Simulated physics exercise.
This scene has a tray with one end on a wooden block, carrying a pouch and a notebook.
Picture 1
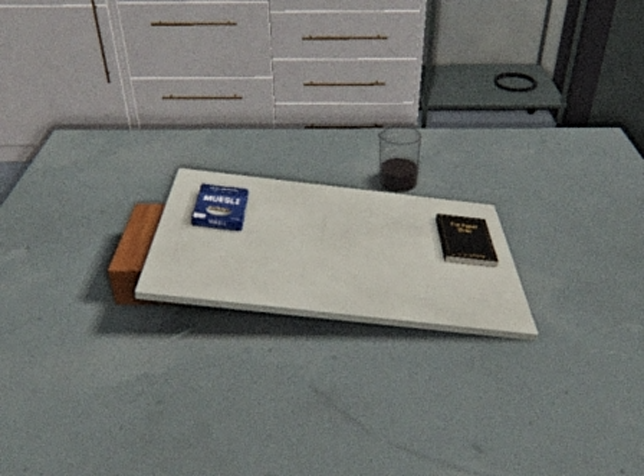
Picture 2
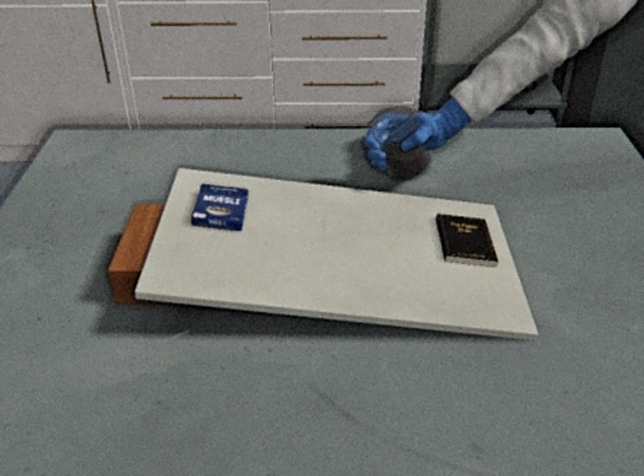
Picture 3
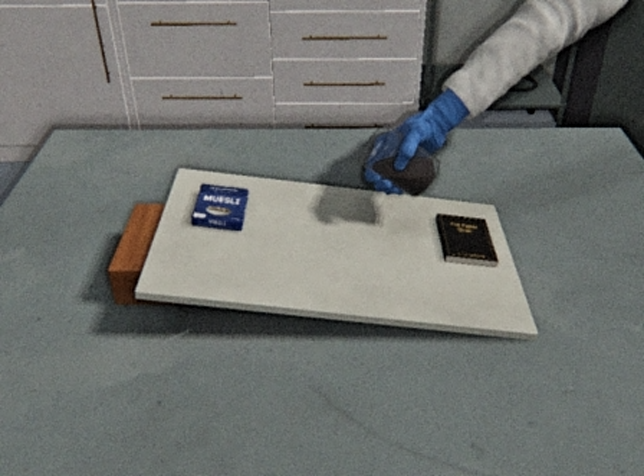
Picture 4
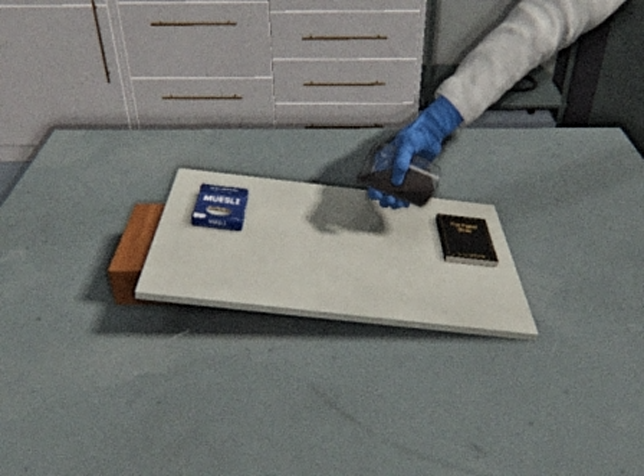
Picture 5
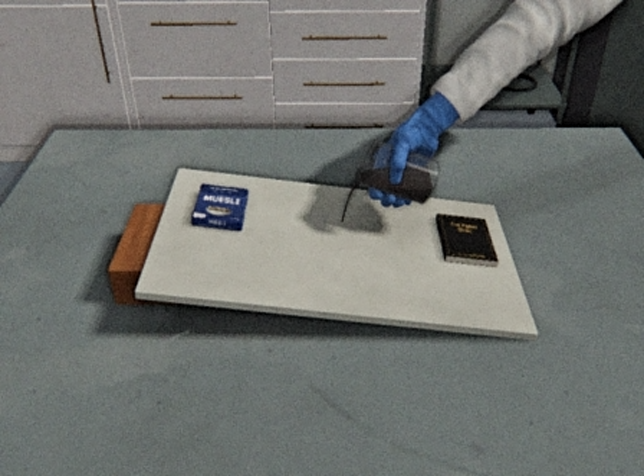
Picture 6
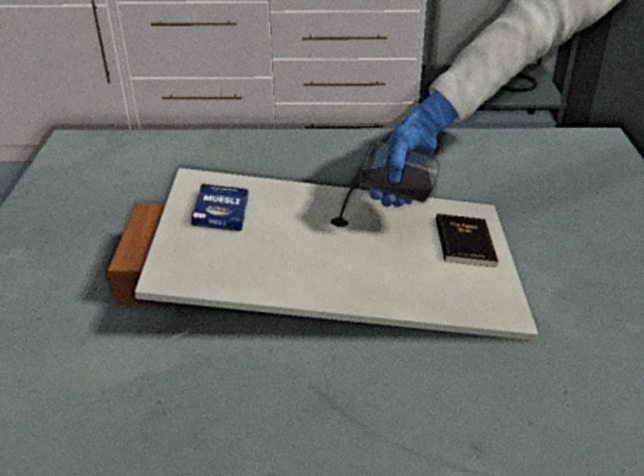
A blue-gloved hand lifts a beaker, tilts it, and pours dark liquid onto a sloping tray.
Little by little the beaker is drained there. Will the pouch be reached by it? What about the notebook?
Pouch: No, spared; notebook: Yes, reached.
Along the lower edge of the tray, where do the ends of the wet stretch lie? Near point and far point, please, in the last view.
It's wet between (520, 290) at the near end and (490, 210) at the far end.
Soon after, it runs down to the right; the pouch is dry; the notebook is dry.
Later, it runs down to the right and off the end; the pouch is dry; the notebook is wet.
In the end, it runs down to the right and off the end; the pouch is dry; the notebook is wet.
